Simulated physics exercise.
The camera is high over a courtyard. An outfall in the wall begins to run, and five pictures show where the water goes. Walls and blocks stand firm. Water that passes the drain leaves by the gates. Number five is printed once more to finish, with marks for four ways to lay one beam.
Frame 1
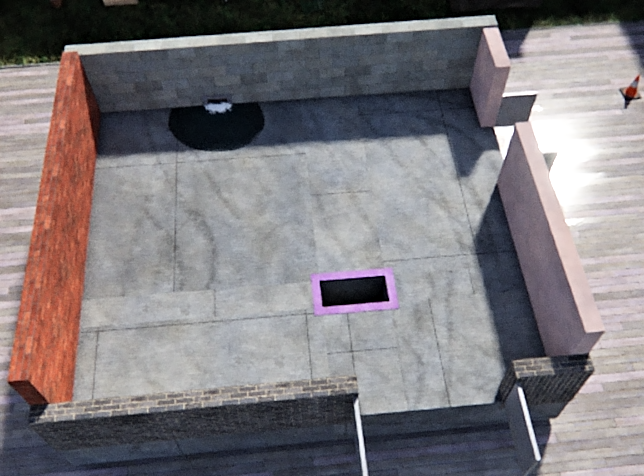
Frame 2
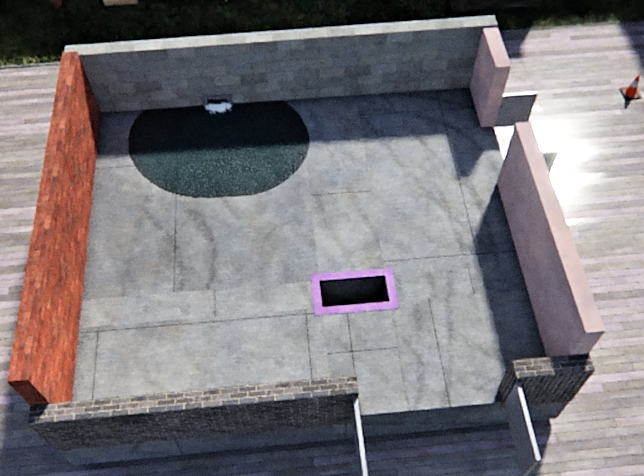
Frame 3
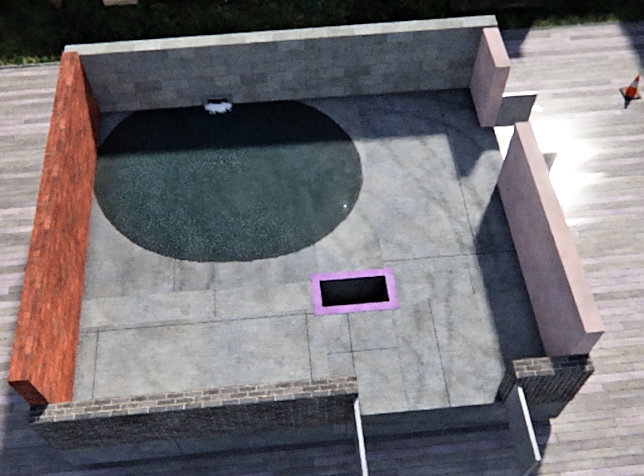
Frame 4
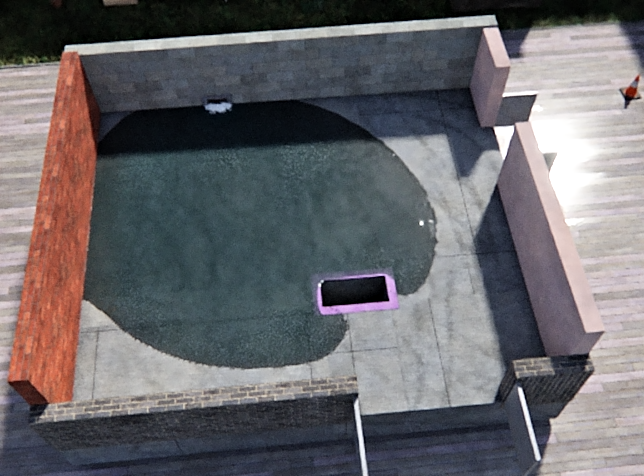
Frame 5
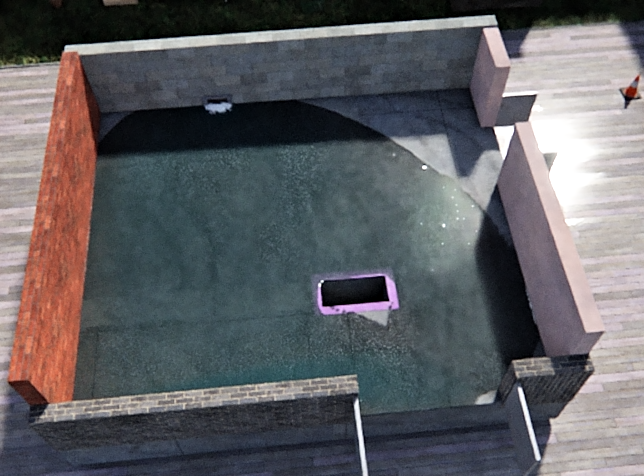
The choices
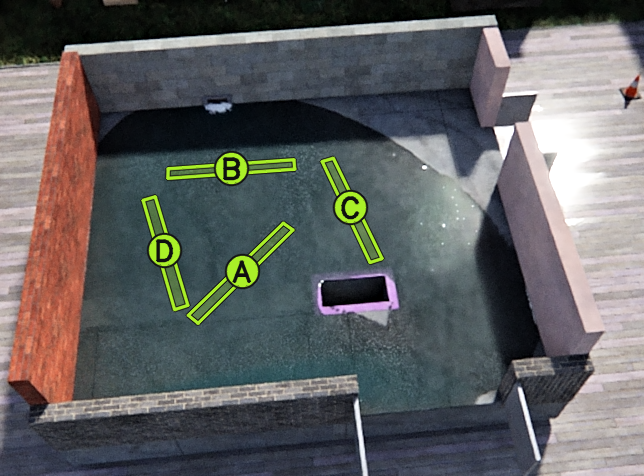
The clip opens on a high view of a walled courtyard, with a small dark pool beneath an outfall in the back wall. The water spreads outward across the paving, reaches the red wall on the left, then surrounds the purple-rimmed drain and covers most of the ground, leaving dry paving mainly at the upper right.
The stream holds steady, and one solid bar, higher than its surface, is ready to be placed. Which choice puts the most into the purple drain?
Take C.
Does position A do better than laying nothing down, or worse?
Position A is worse.
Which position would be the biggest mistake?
Position B.
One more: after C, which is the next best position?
That would be D.
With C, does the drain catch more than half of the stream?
No, it does not.
In lime, A from (193, 319) to (288, 226); B from (168, 173) to (294, 164); C from (327, 159) to (376, 260); D from (149, 198) to (181, 307).
Choosing A, about 18 % of the stream goes into the purple drain, about 82 % out by the gates.
Choosing B, about 4 % of the stream goes into the purple drain, about 96 % out by the gates.
Choosing C, about 33 % of the stream goes into the purple drain, about 67 % out by the gates.
Choosing D, about 25 % of the stream goes into the purple drain, about 75 % out by the gates.
